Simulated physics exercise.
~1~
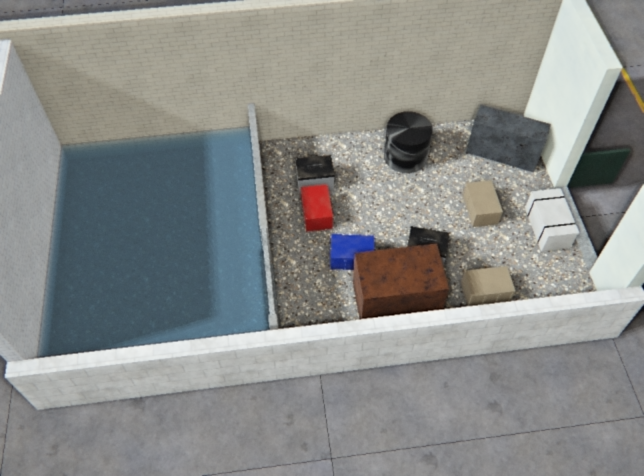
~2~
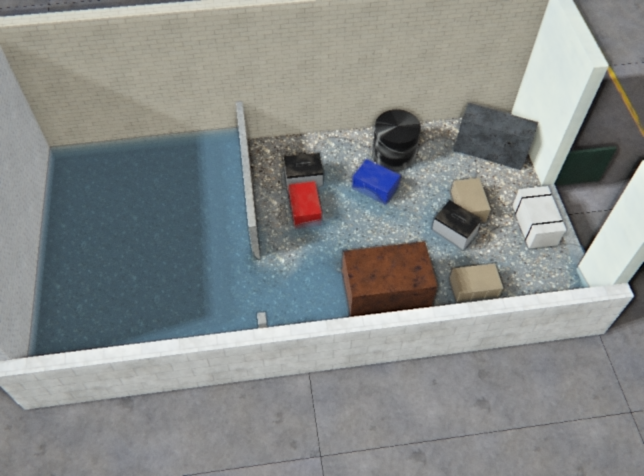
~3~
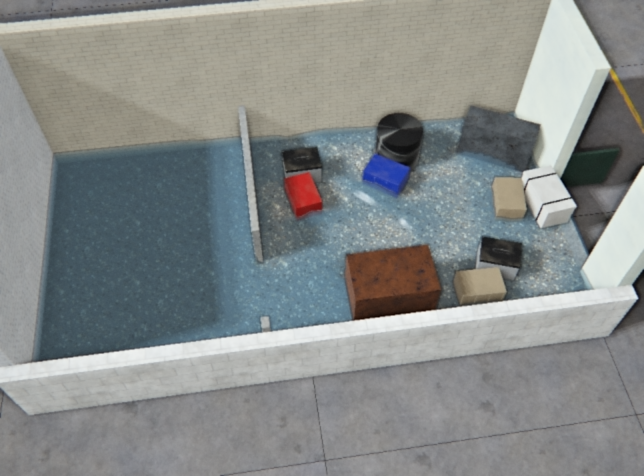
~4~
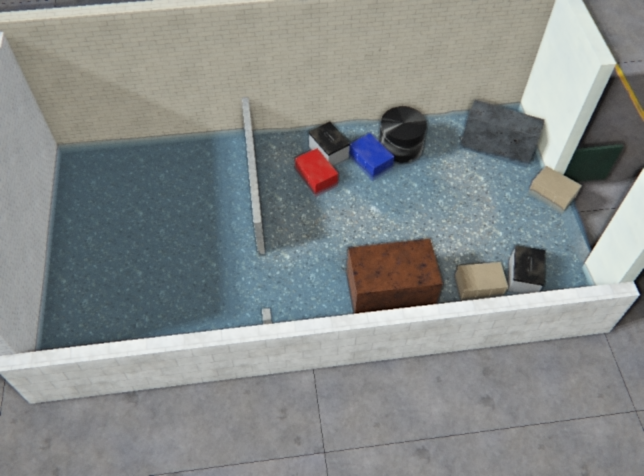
Water floods through the divider onto the gravel, shifting crates as a white box leaves.
